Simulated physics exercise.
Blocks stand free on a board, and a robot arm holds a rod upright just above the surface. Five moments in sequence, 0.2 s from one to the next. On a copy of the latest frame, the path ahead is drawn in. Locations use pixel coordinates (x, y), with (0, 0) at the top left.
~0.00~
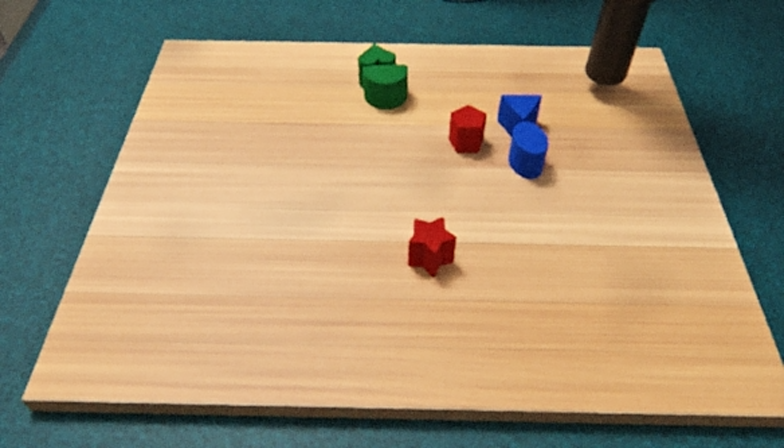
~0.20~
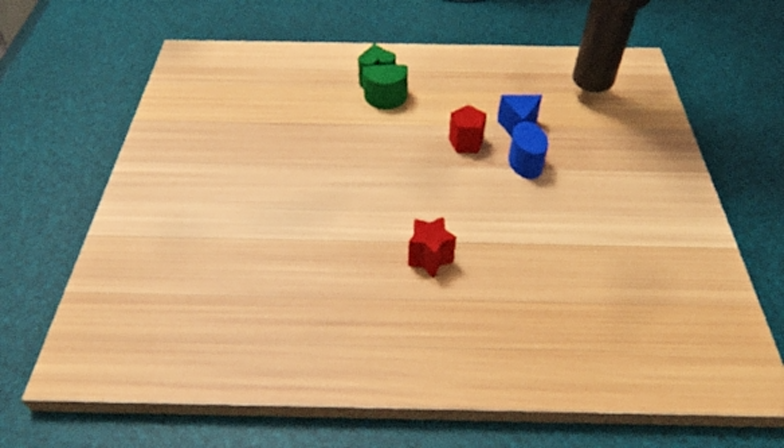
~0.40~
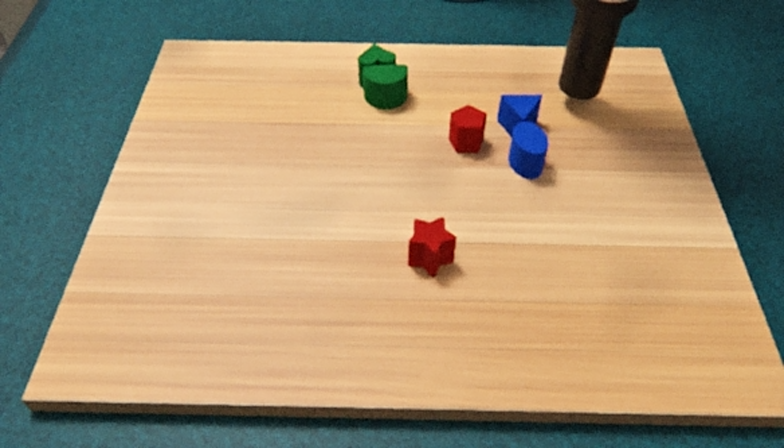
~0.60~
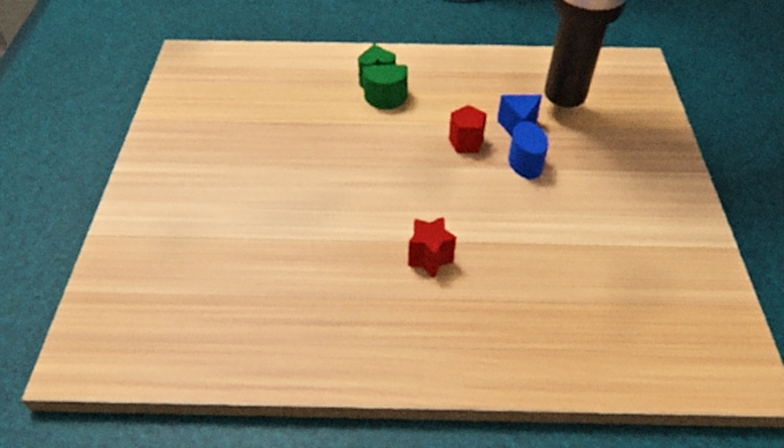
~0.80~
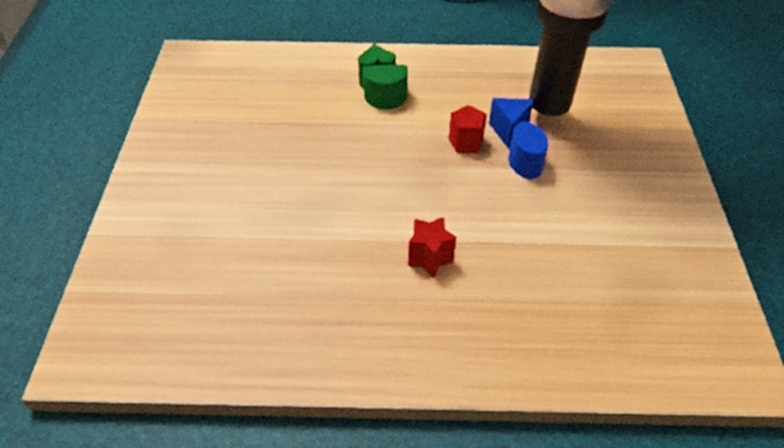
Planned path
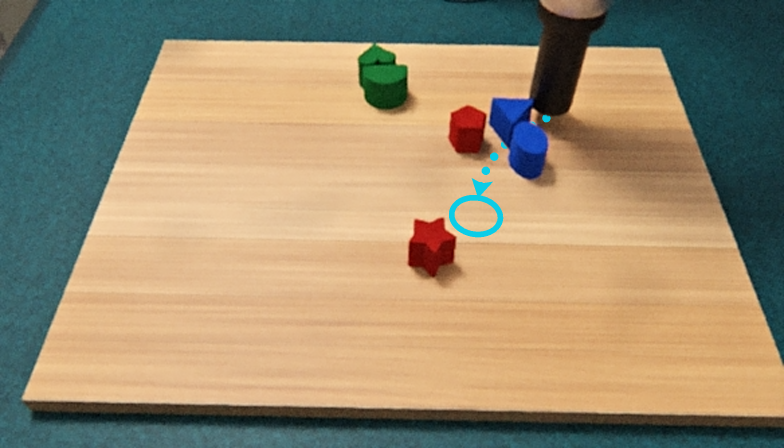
A dark rod held upright moves left and slightly toward the viewer across the upper right of a wooden board, then nudges the blue triangular block slightly left, while the red, green and other blue blocks stay still.
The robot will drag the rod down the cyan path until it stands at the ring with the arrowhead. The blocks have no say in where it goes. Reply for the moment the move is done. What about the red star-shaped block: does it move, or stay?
It holds its position.
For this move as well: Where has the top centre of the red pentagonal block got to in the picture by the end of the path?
The top centre is at (423, 120).
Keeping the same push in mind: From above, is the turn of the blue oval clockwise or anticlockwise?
Its rotation is counterclockwise.
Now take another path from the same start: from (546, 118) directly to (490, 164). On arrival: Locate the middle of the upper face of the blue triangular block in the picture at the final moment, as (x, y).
It is going to be at (457, 130).
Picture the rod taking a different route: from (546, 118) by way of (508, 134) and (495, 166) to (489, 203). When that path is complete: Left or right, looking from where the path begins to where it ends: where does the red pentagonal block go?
Shifts right.
The drawn path runs from (546, 118) via (509, 141) and (485, 174), ending at (476, 216).
What follows on the original path. One third of the way, rod (511, 127); red pentagonal block (435, 122); blue triangular block (468, 122), turned 30° clockwise; blue oval (528, 146), turned 30° anticlockwise.
Two thirds of the way, rod (487, 160); red pentagonal block (423, 120), turned 25° clockwise; blue triangular block (451, 138), turned 100° clockwise; blue oval (526, 165), turned 120° anticlockwise.
At the end, rod (478, 201); red star-shaped block not moved; red pentagonal block (423, 120), turned 25° clockwise; blue triangular block (451, 139), turned 105° clockwise; blue oval (527, 169), turned 135° anticlockwise.
